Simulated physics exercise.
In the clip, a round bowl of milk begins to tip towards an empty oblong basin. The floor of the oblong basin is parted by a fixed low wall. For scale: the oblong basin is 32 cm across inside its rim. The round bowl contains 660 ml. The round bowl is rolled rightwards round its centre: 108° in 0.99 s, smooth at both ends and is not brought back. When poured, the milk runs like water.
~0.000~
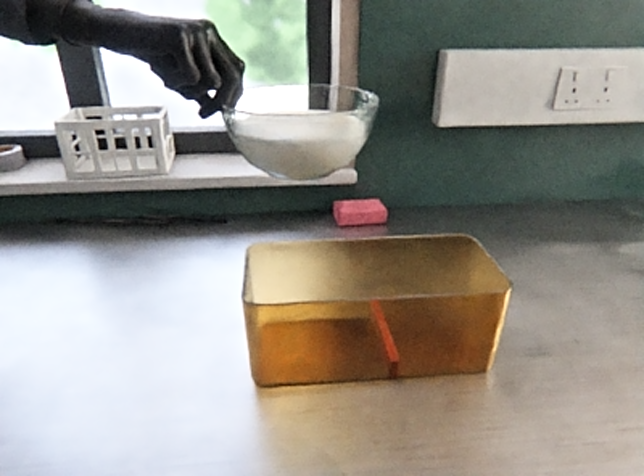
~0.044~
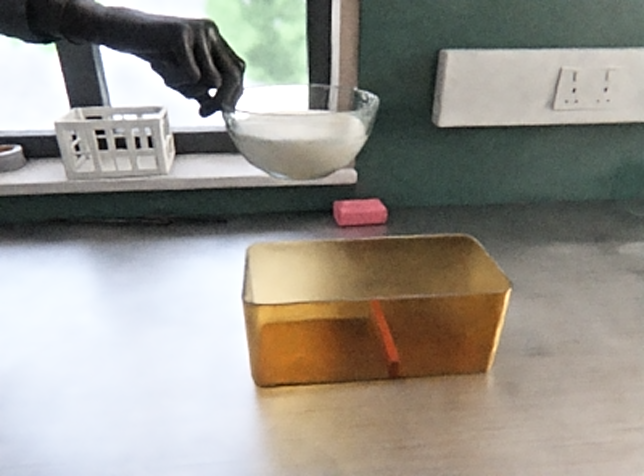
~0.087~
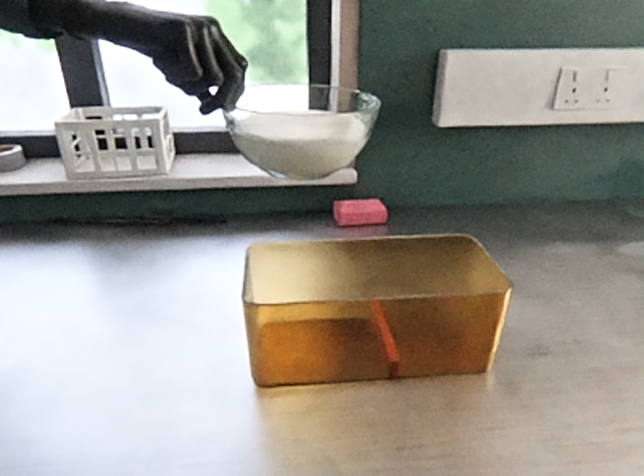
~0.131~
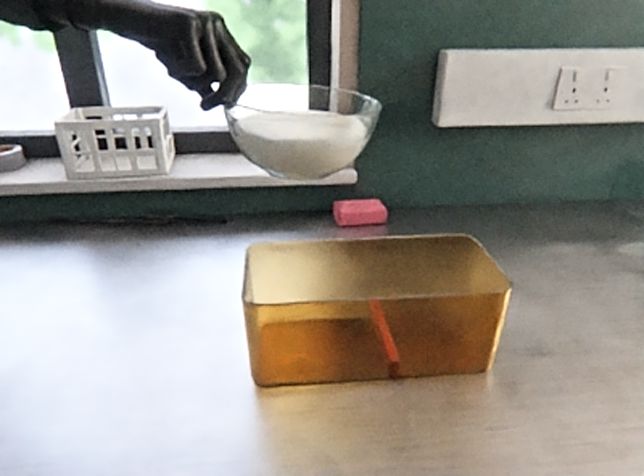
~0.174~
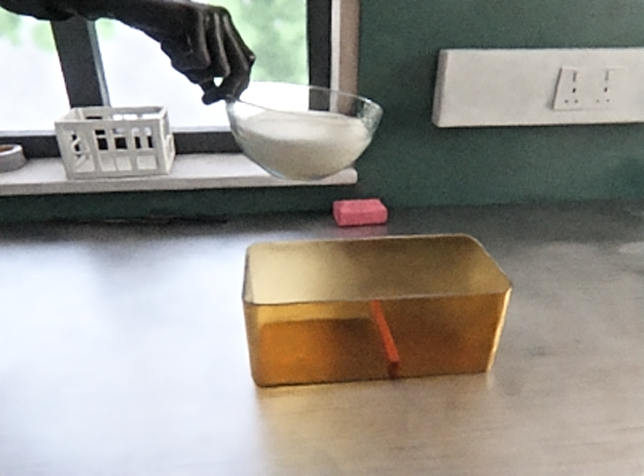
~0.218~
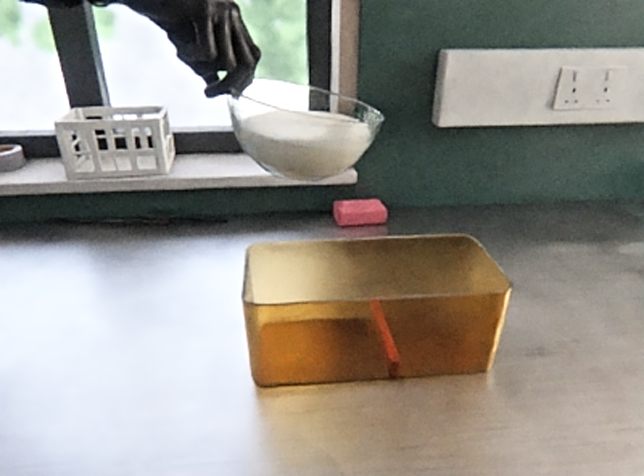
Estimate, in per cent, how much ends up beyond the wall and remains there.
Roughly 65 % ends up beyond the wall.
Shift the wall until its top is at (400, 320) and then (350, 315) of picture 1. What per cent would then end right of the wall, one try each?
55 per cent first, 95 per cent second.
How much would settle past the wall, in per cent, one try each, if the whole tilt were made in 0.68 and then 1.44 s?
Some 55 and 70 per cent, in that order.
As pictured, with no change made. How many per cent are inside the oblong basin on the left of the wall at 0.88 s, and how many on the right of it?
Lab note: Left near 18 %, right near 70.
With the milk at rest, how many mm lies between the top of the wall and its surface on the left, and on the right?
It's around 20 mm on the left side and around 4 mm on the right side.
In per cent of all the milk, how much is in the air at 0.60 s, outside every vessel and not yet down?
Around 44 in a hundred.
By 0.60 s the tilt is 72° and 47 per cent is still to pour, 1 is left of the wall and 9 right of it.
By 0.88 s the tilt is 105° and 1 per cent is still to pour, 19 is left of the wall and 71 right of it.
By 1.17 s the tilt is 108° and 0 per cent is still to pour, 28 is left of the wall and 71 right of it.
By 1.49 s the tilt is 108° and 0 per cent is still to pour, 34 is left of the wall and 65 right of it.
At rest 34 per cent lies left of the wall, 65 right of it and 1 outside.
